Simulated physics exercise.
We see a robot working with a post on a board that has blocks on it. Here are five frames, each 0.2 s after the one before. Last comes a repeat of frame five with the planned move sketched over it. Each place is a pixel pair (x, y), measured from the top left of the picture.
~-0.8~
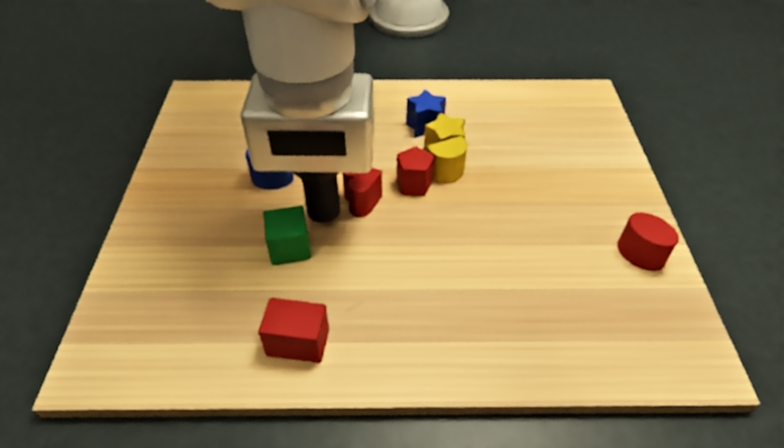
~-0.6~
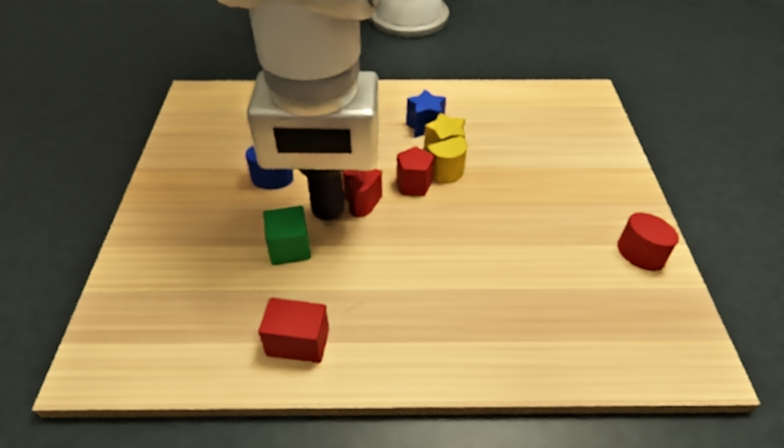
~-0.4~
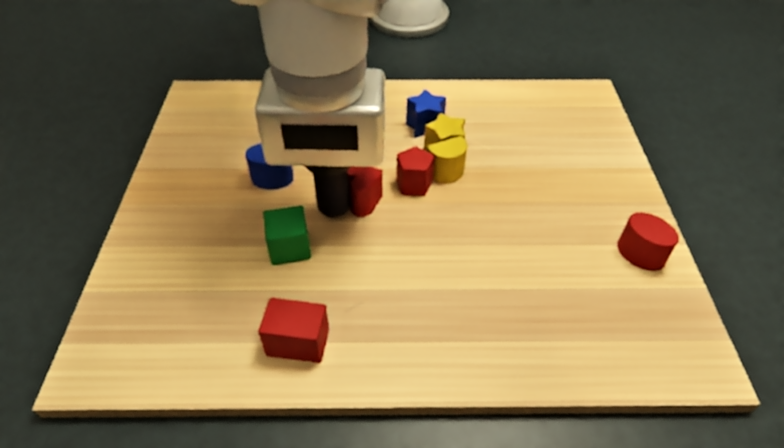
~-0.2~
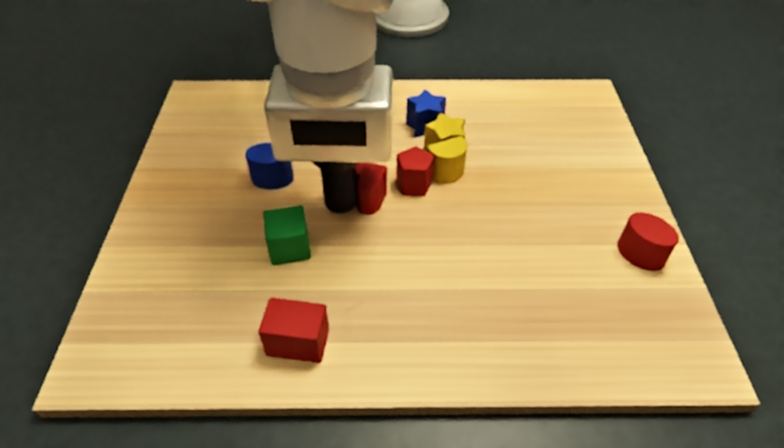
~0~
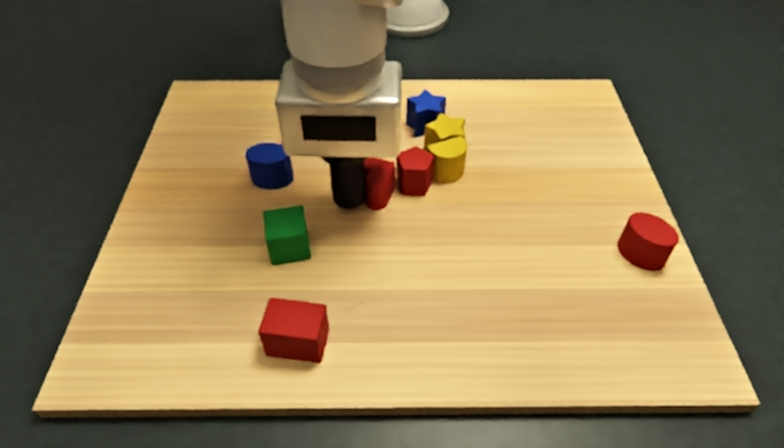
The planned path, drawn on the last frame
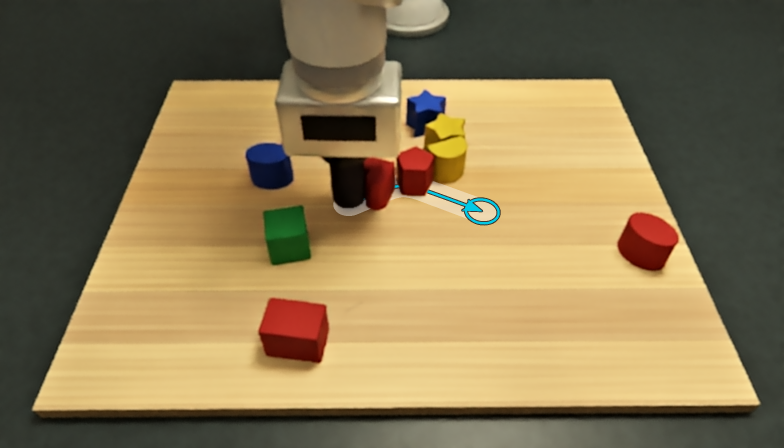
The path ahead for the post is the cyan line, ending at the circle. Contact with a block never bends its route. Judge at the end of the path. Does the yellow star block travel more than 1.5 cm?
I'd say no.
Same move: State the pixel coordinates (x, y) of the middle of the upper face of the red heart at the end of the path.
Around (453, 151).
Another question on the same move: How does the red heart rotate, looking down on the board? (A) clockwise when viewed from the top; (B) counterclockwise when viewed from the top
B - counterclockwise when viewed from the top.
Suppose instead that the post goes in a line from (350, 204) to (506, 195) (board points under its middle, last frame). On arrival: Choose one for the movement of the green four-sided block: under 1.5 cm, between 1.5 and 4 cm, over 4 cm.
It will move less than 1.5 cm.
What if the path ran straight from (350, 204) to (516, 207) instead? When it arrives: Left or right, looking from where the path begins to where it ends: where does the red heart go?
It is pushed towards the left-hand side.
Path on the board, from (350, 204) via (392, 187) and (437, 195), ending at (482, 211).
On the path given first. One third of the way, post at (393, 181); red heart at (417, 149); red pentagonal block at (449, 150), turned 25° clockwise; yellow half-round block at (483, 143).
Two thirds of the way, post at (438, 189); red heart at (451, 151), turned 35° anticlockwise; red pentagonal block at (483, 145); yellow half-round block at (514, 135).
At the end, post at (483, 205); red heart at (453, 151), turned 45° anticlockwise; red pentagonal block at (485, 144); yellow star block in place; yellow half-round block at (516, 134).
